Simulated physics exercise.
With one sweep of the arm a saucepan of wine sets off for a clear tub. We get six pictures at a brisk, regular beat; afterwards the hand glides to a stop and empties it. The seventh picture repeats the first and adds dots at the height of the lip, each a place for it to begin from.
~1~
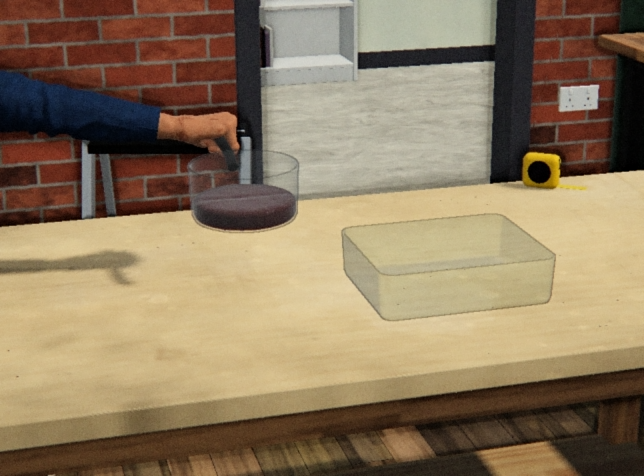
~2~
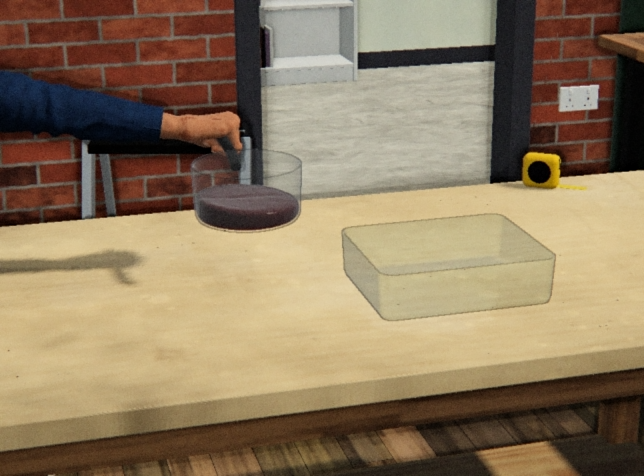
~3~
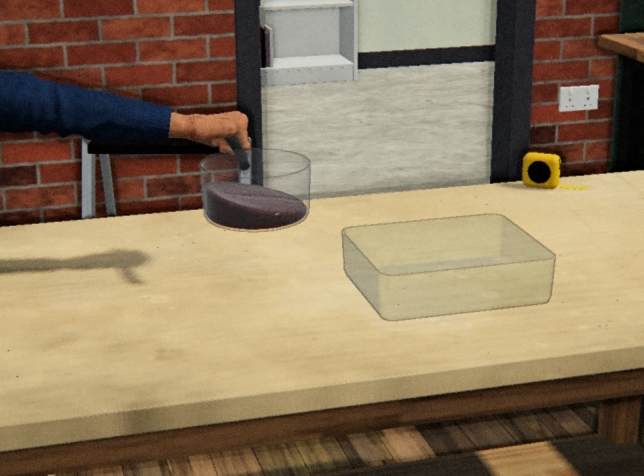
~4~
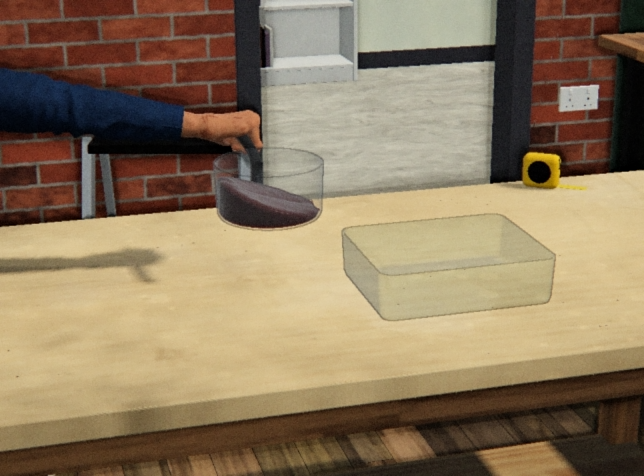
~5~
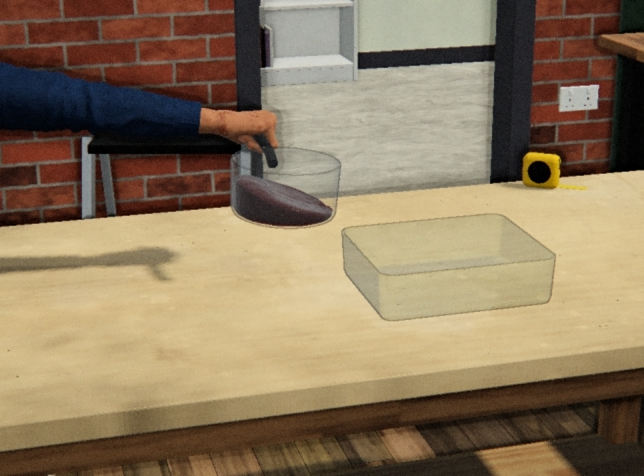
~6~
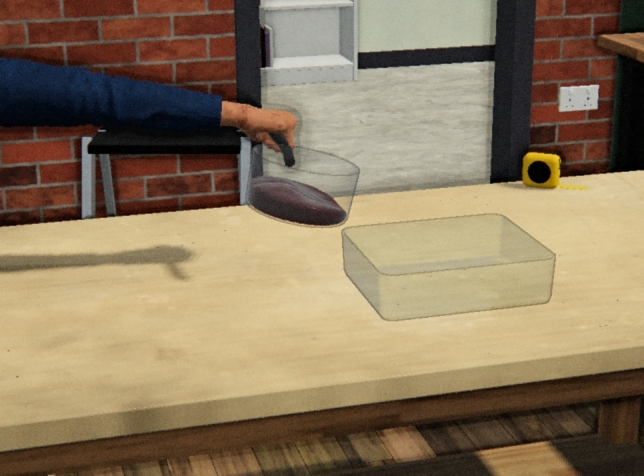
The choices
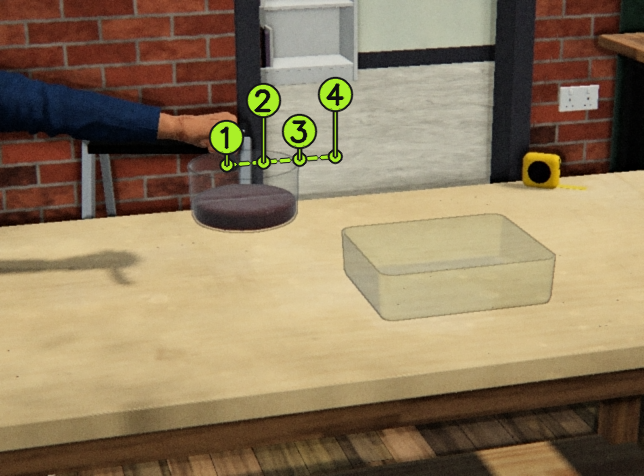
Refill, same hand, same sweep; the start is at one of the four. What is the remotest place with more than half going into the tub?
2 will do.
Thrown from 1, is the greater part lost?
Yes, it does.
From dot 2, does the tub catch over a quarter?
Yes, it does.
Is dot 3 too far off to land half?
No.
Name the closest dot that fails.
1.
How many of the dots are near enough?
Three.
On the marked copy, 1 at (226, 165); 2 at (263, 162); 3 at (299, 159); 4 at (335, 156).
With 1, about 35 % lands in the tub, 58 % falls short and 7 % goes beside or beyond.
With 2, about 63 % lands in the tub, 28 % falls short and 9 % goes beside or beyond.
With 3, about 85 % lands in the tub, 4 % falls short and 11 % goes beside or beyond.
With 4, about 89 % lands in the tub, 6 % falls short and 5 % goes beside or beyond.
